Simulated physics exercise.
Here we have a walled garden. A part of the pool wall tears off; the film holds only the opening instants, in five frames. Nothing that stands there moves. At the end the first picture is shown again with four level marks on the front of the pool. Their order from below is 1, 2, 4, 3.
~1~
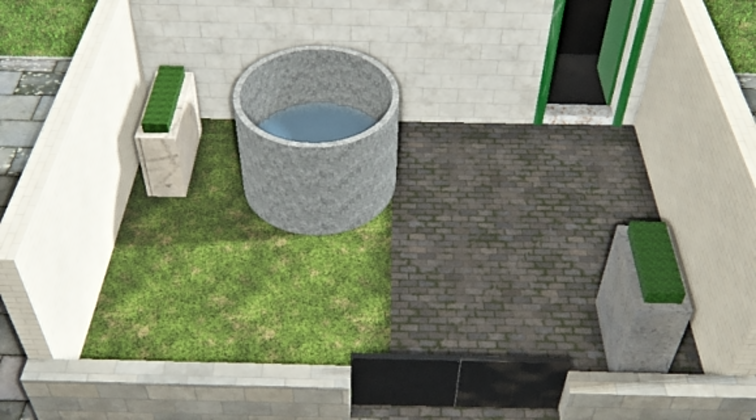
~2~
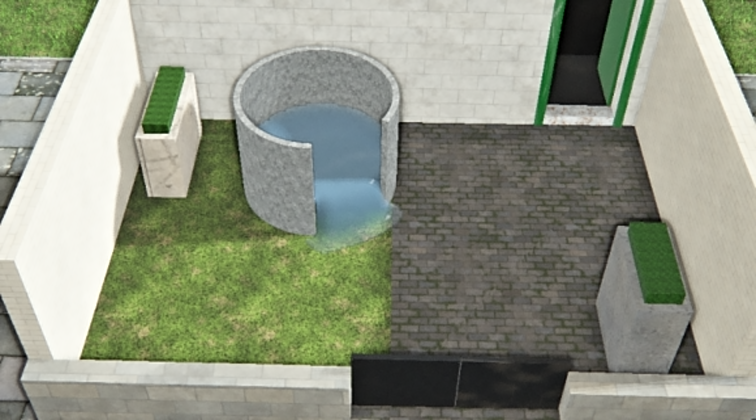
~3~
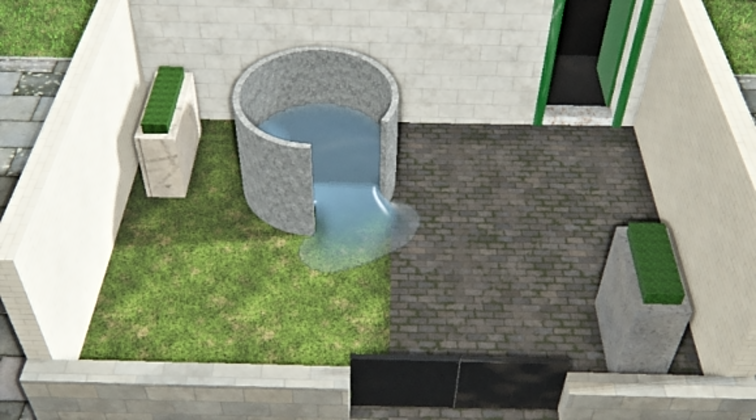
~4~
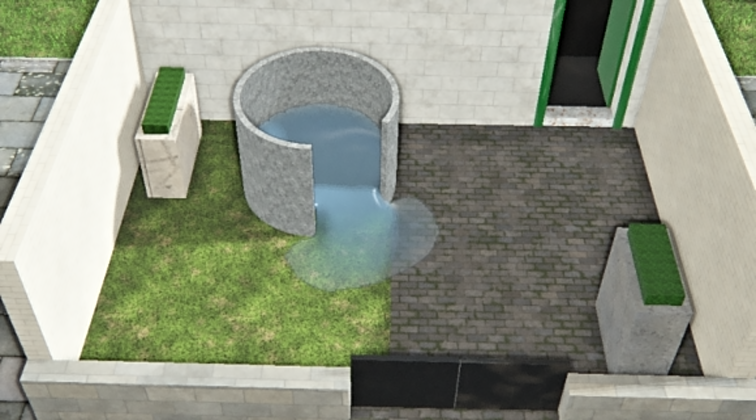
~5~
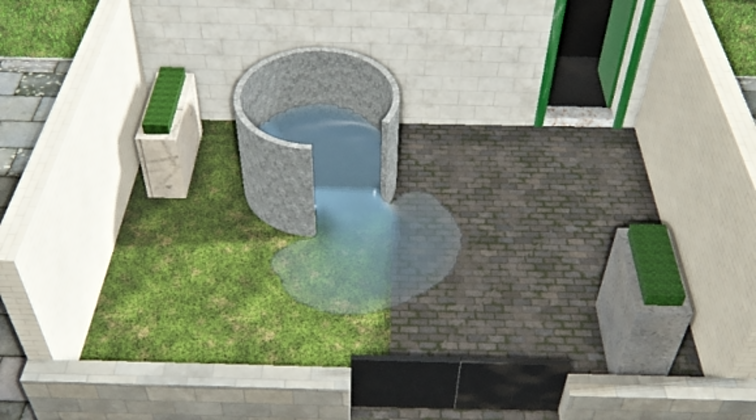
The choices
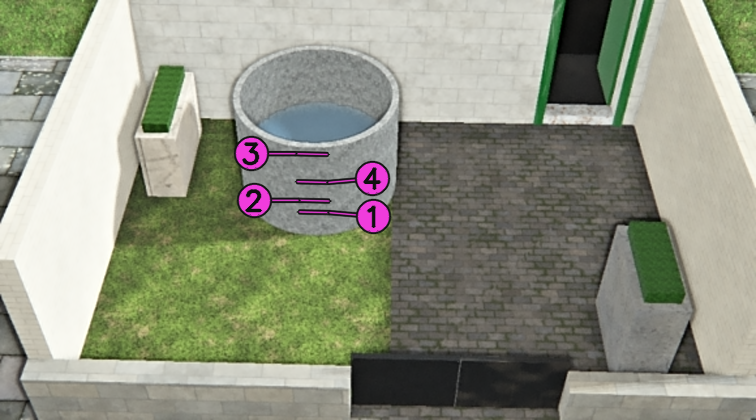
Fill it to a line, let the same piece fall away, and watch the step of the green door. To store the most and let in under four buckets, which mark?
That is line 4.
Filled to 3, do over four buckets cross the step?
Yes, it does.
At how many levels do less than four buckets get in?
Three of them.
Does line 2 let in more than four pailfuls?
No.
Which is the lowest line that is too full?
That is line 3.
On the marked copy, 1 at (314, 212); 2 at (313, 200); 3 at (311, 154); 4 at (312, 182); from the bottom up 1, 2, 4, 3.
For line 1, nothing gets over.
For line 2, nothing gets over.
For line 3, about 10 bucketfuls get in.
For line 4, a bucket or two gets in.
